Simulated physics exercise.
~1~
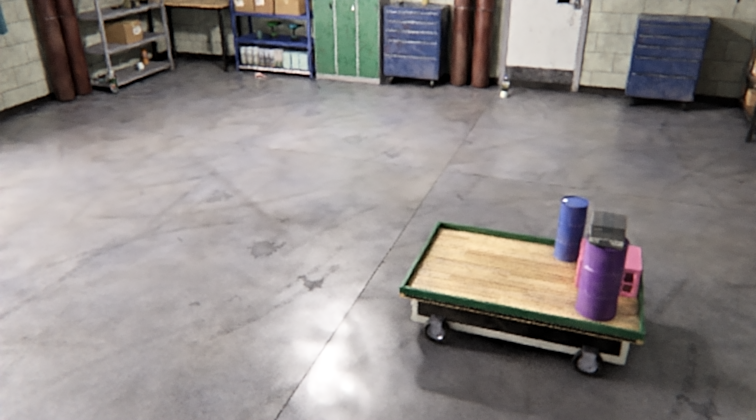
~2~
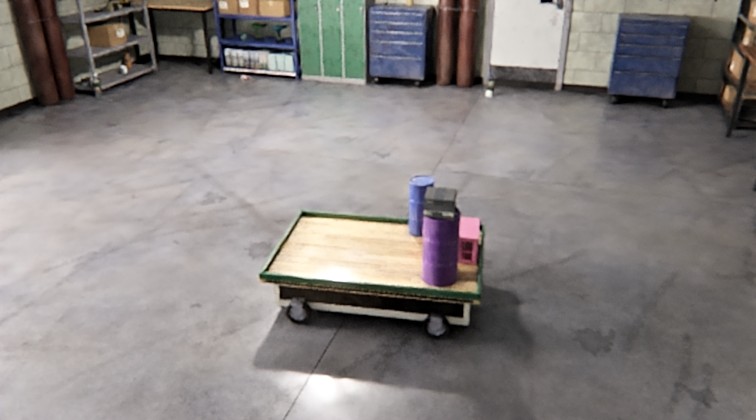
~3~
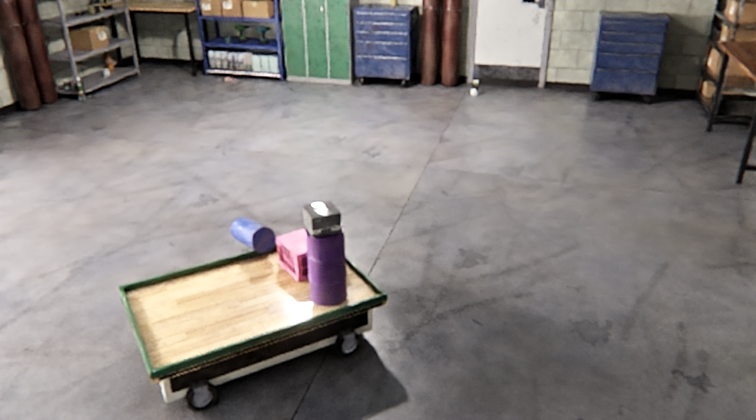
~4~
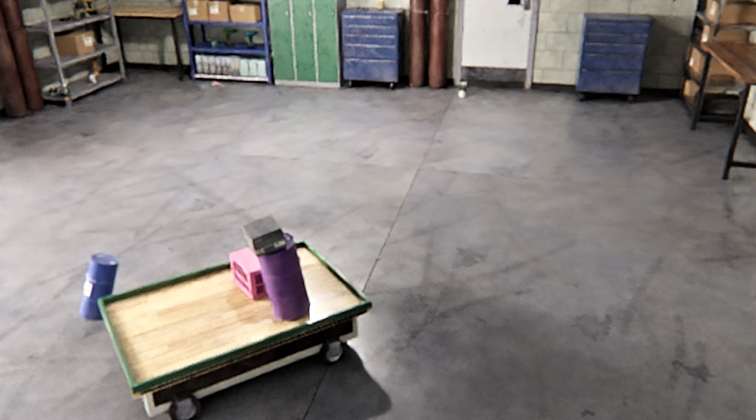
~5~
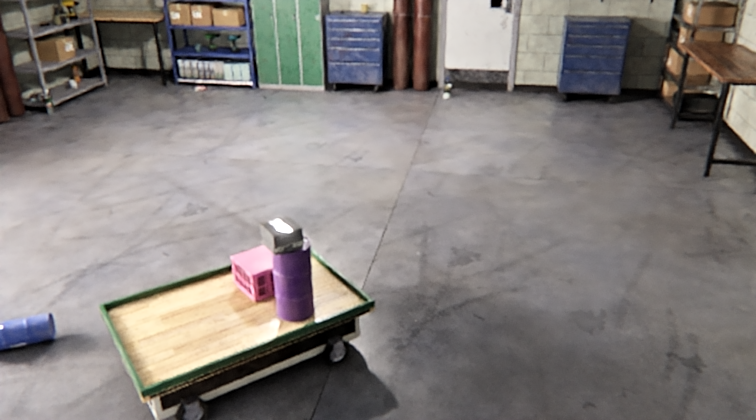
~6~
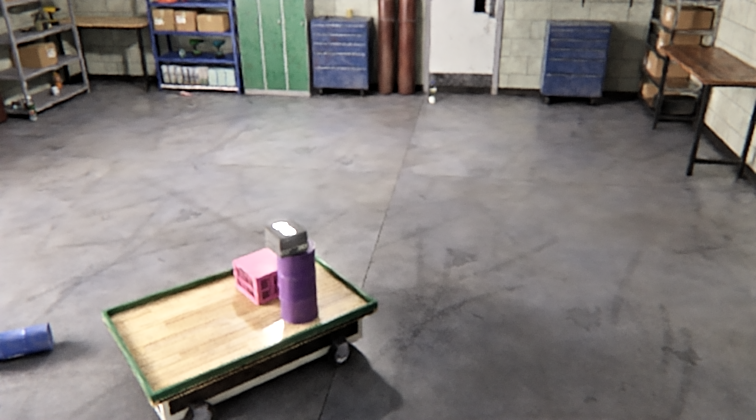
A cart rolls left and stops, losing its blue canister while three items stay aboard.
